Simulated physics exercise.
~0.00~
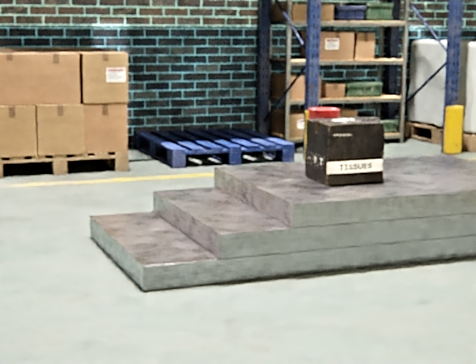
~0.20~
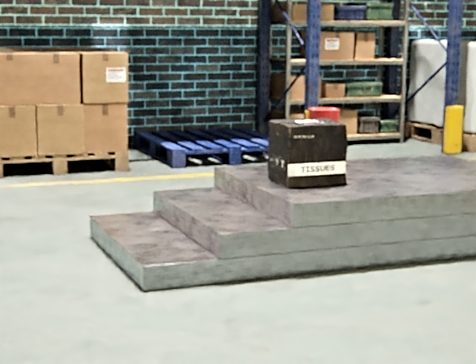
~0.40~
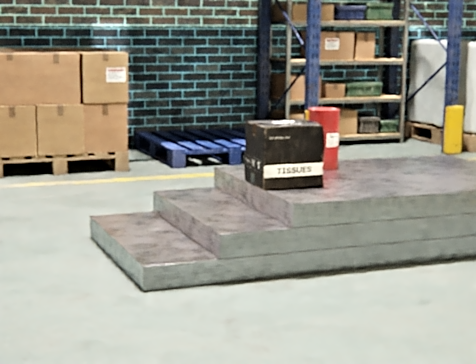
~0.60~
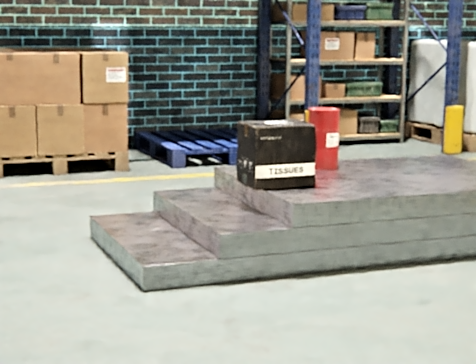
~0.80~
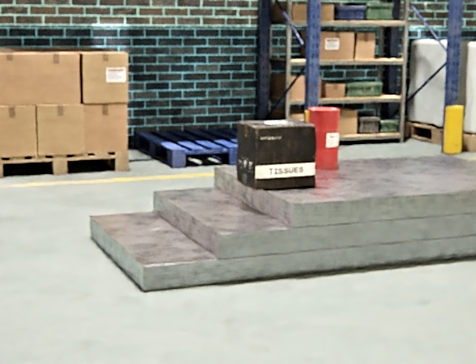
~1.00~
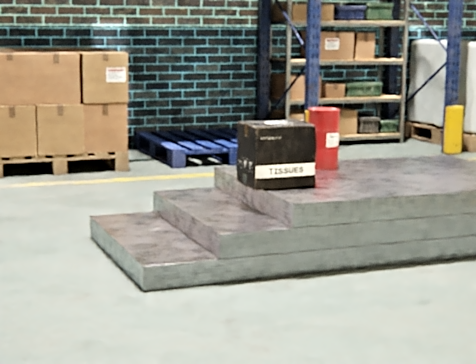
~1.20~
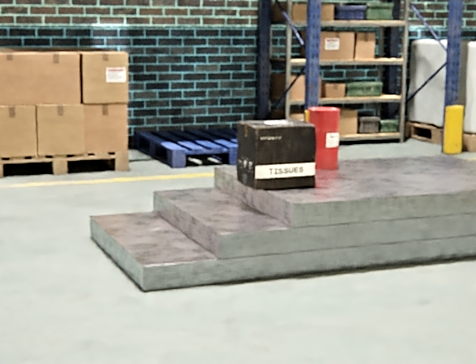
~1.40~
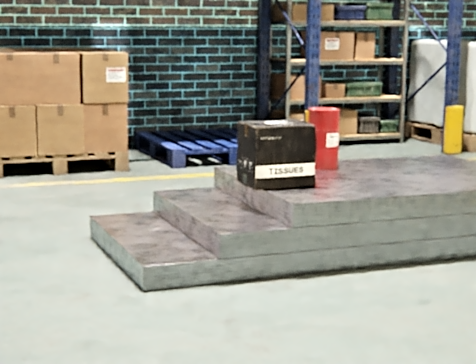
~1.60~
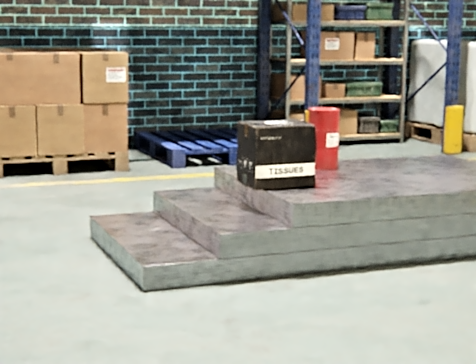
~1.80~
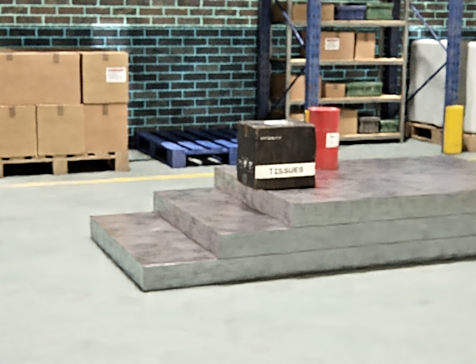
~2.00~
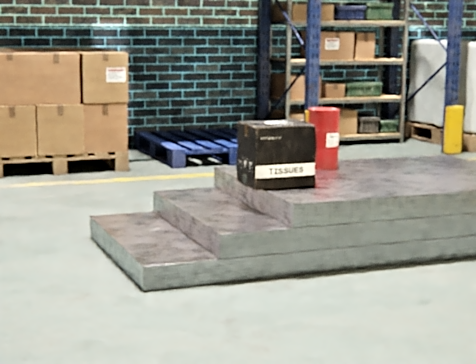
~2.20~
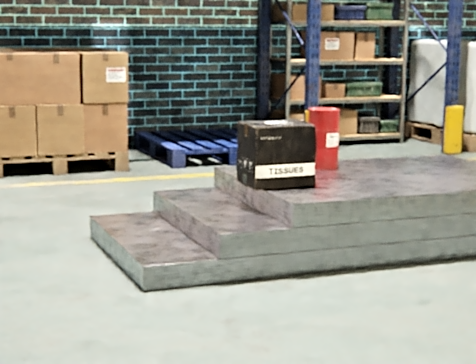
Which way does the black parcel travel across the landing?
The black parcel moves to the left, towards the steps, before it comes to rest.
